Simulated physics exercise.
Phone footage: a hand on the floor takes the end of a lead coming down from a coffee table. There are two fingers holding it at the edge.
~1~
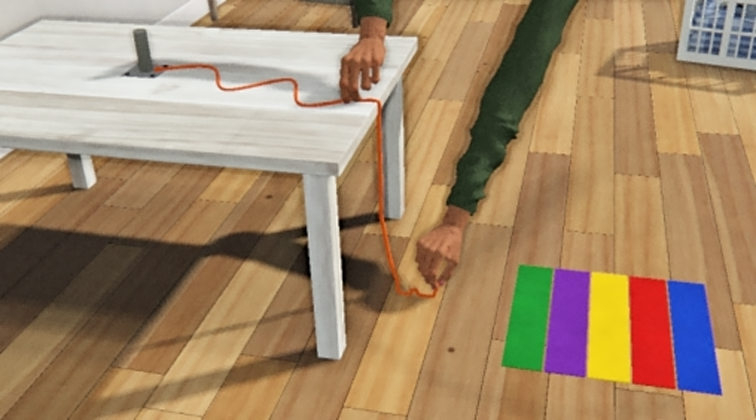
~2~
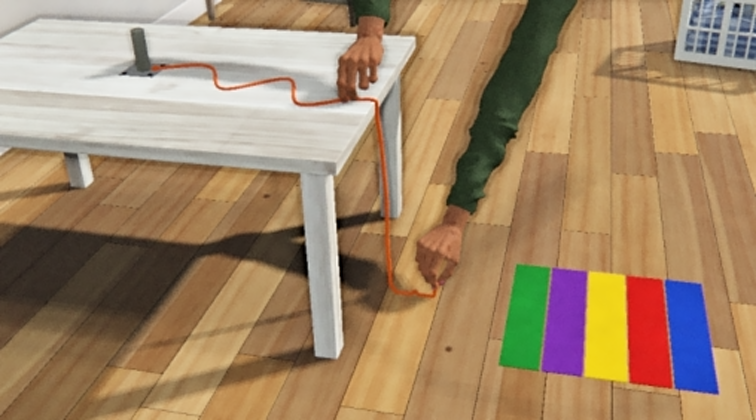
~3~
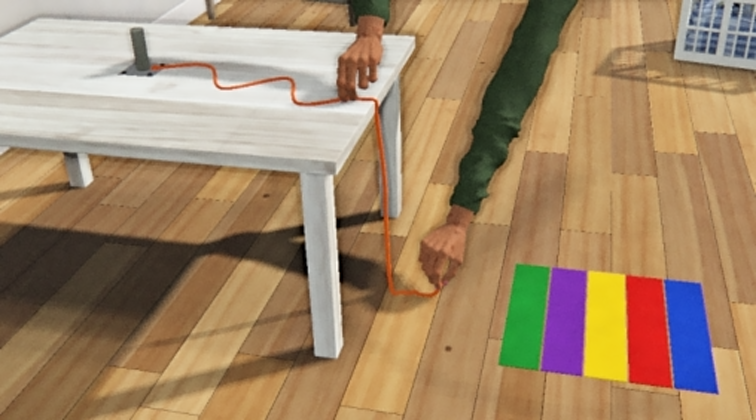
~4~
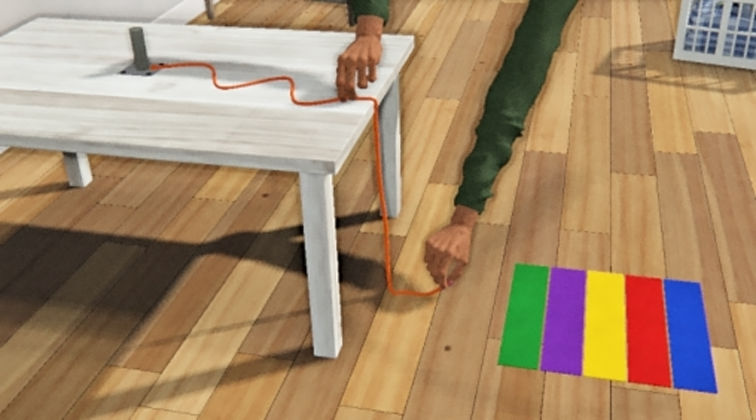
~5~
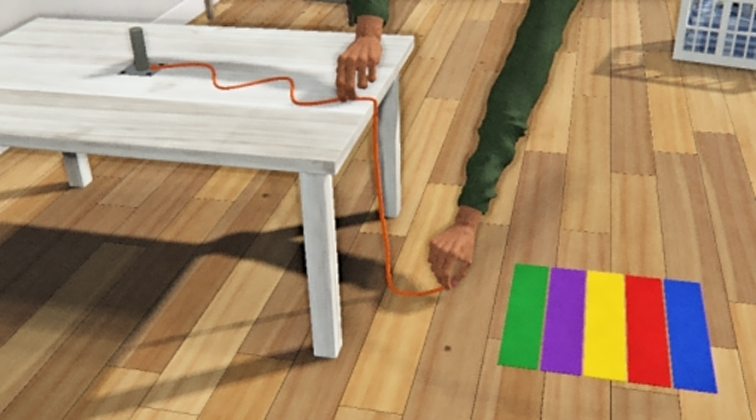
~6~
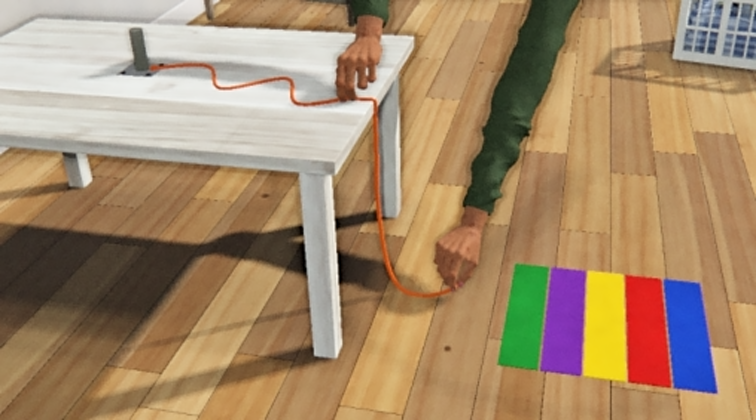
A hand near the floor draws the end of an orange cord slightly right.
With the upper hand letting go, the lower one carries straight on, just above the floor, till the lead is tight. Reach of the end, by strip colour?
Blue.
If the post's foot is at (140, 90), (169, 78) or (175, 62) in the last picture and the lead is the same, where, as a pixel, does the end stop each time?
Respectively (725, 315), (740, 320) and (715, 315).
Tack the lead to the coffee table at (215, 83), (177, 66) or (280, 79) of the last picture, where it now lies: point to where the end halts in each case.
(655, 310), (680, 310) and (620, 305).
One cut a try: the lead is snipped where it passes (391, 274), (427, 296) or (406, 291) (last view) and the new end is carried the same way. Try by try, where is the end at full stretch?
About (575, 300), (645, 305) and (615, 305).
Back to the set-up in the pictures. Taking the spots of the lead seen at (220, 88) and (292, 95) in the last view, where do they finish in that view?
End positions: About (261, 83) and about (369, 97).
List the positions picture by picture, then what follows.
The first picture shows end (437, 284); green (524, 348); purple (566, 353); yellow (609, 358); red (653, 364); blue (697, 370).
The second picture shows end (437, 284); lead through (199, 65) (232, 89) (293, 93) (369, 101) (386, 191) (390, 270).
The third picture shows end (441, 284).
The fourth picture shows end (446, 284); lead through (198, 65) (231, 88) (292, 92) (367, 100) (381, 190) (388, 269).
The fifth picture shows end (450, 285).
The sixth picture shows end (456, 286); lead through (198, 65) (230, 89) (292, 93) (367, 100) (377, 190) (389, 269).
Soon after, end near (624, 305); over yellow.
After that, end near (665, 309); over red.
At the stop, end near (690, 312); over blue. It halts on the blue strip.
